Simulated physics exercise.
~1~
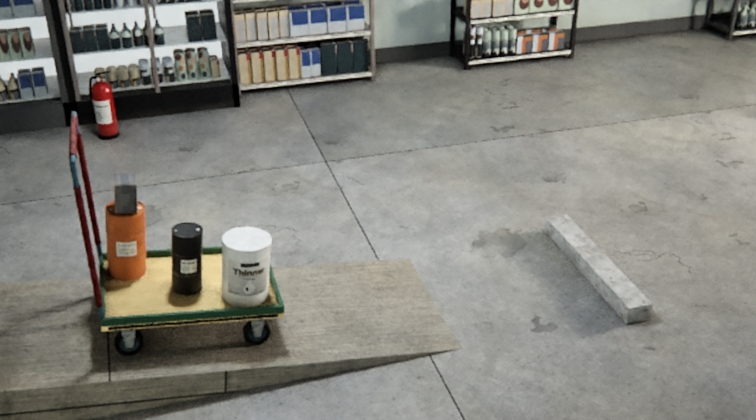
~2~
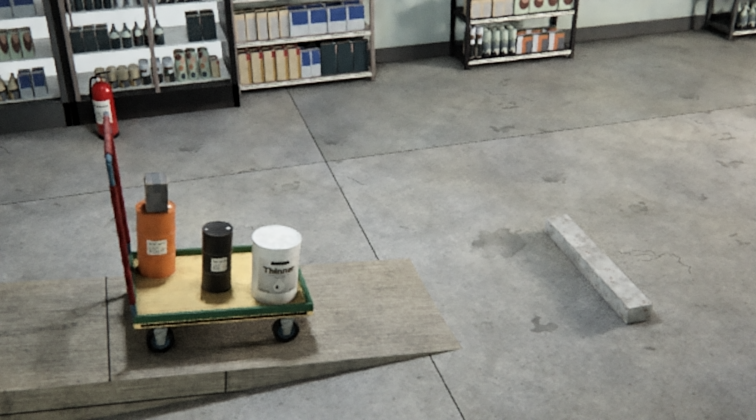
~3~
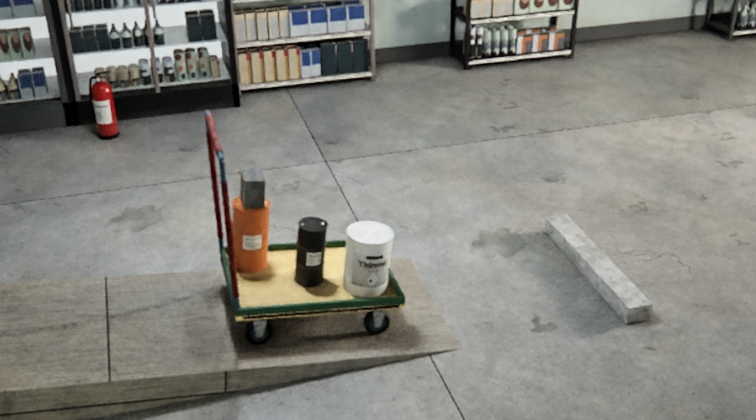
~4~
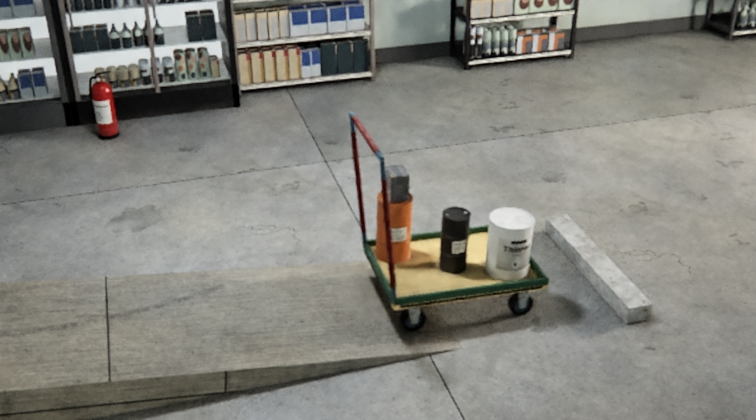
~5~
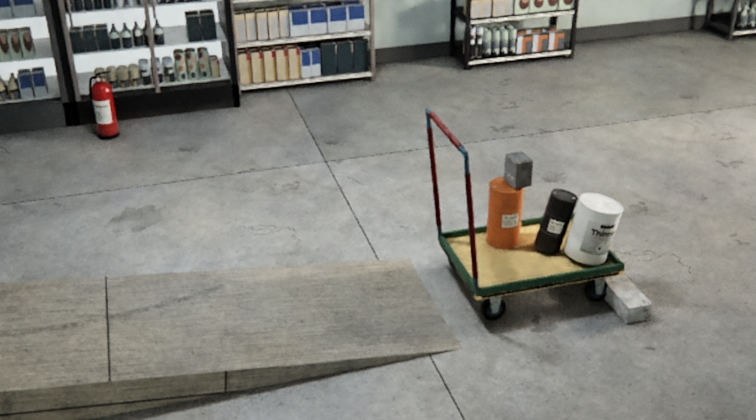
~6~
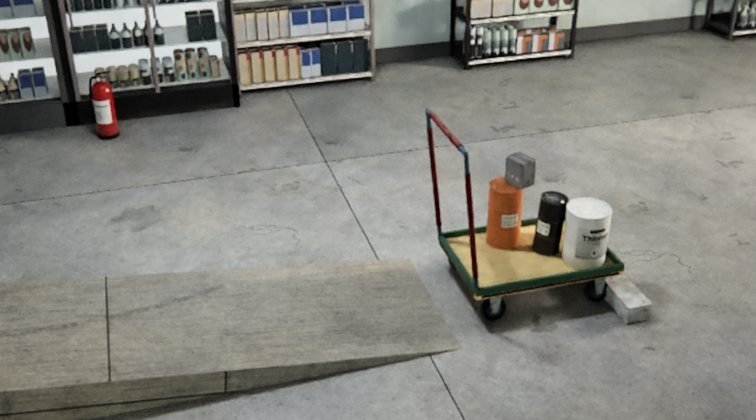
A flat trolley with a green rim, yellow deck and red handle stands on a low ramp at the left of a concrete-floored shop, seen from above with stocked shelves and a red fire extinguisher behind. It carries an orange canister with a grey box on top, a black canister and a white pail. The trolley rolls right down the ramp and across the level floor toward a pale kerb. It stops at the kerb, and the black canister and white pail tip to the right. Both settle back upright, and everything remains aboard, the grey box still atop the orange canister.
